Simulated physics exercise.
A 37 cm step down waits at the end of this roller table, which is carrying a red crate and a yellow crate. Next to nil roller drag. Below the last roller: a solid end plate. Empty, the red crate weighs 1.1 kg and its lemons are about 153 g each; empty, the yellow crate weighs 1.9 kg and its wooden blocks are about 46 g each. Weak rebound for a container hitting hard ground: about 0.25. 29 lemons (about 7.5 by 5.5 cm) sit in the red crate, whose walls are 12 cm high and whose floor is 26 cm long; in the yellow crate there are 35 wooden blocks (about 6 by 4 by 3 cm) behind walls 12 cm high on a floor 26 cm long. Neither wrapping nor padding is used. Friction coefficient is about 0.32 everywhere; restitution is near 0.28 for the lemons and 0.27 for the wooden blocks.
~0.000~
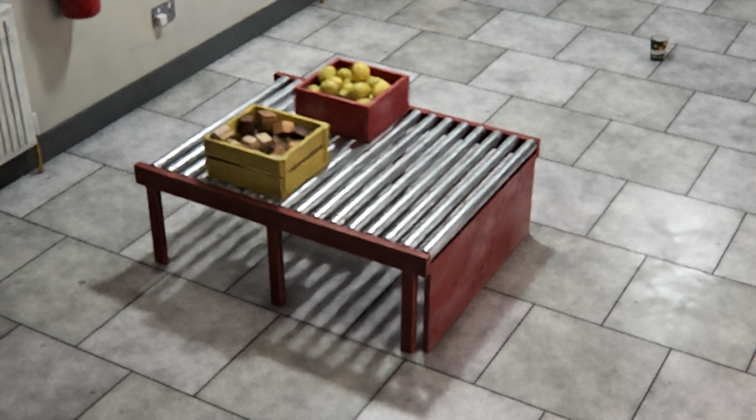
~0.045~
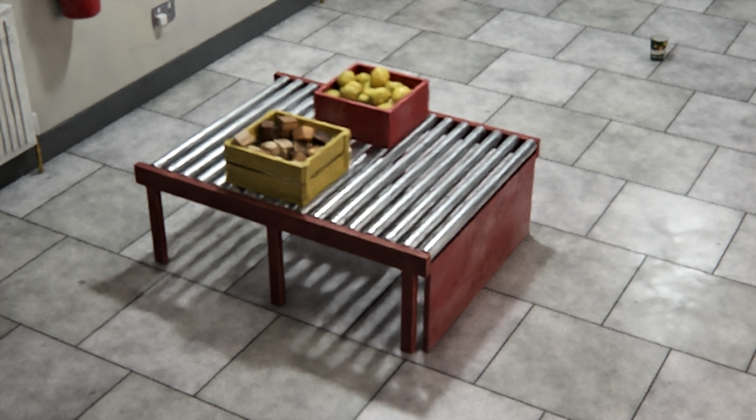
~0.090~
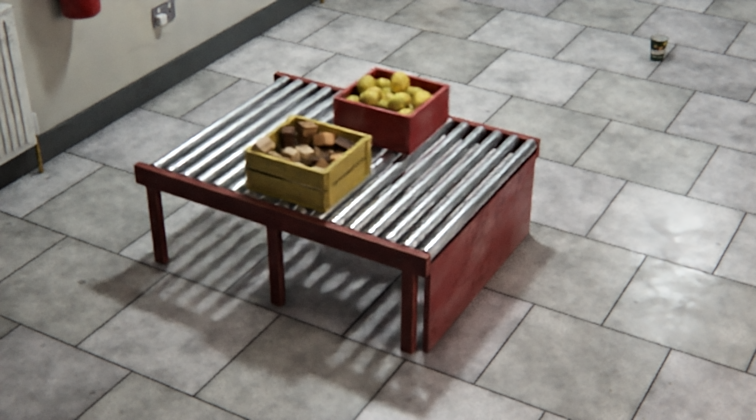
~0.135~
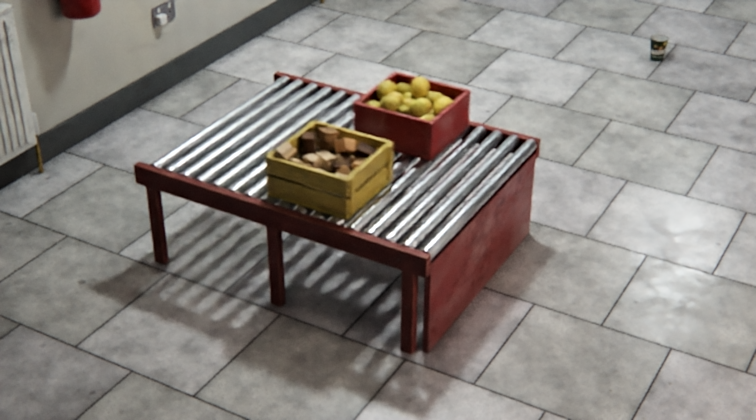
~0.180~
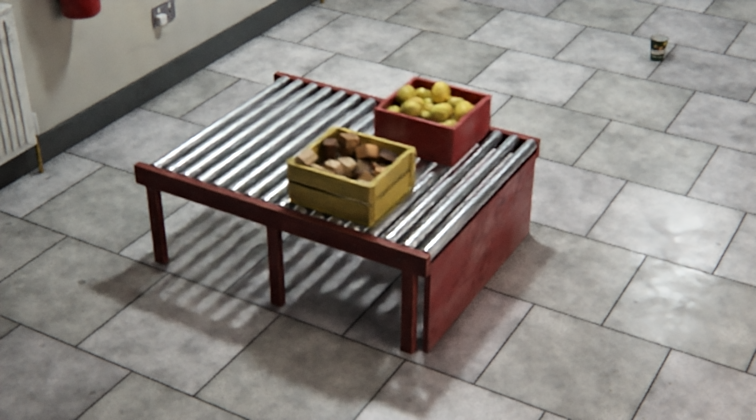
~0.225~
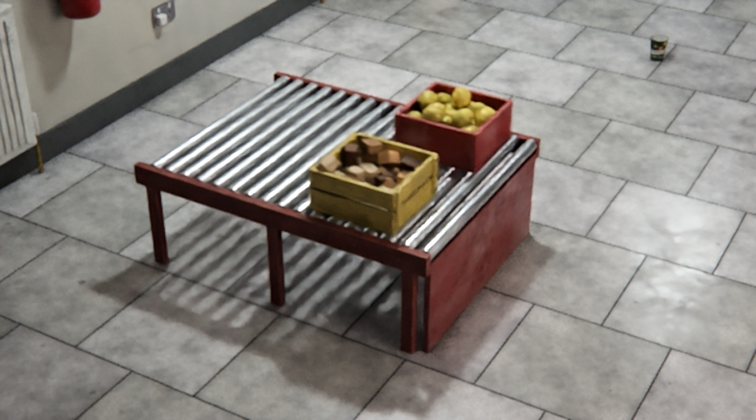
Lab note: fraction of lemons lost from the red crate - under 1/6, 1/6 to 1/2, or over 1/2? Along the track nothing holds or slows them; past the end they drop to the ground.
The escaped portion is minor, below a sixth.
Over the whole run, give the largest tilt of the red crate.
Peak lean: Roughly 30°.
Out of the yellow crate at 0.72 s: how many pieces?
Roughly, out by then: Yellow crate 0.
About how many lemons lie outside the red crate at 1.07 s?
Roughly 0 of them.
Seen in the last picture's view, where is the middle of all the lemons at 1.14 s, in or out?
I'd say near (694, 295).
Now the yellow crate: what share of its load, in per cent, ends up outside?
For the yellow crate, roughly 0 percent.
After 0.27 s, the front runs out over the edge.
After 0.52 s, the red crate leans 15° with 0 of 29 out and the yellow crate leans 10° with 0 of 35 out.
After 0.72 s, the red crate is level with 0 of 29 out and the yellow crate leans 6° with 0 of 35 out.
After 1.07 s, the red crate is level with 0 of 29 out and the yellow crate is level with 1 of 35 out.
Outcome (at 1.14 s), the red crate is level with 0 of 29 out and the yellow crate is level with 1 of 35 out. Asked share, 0 of 29, 0 per cent.
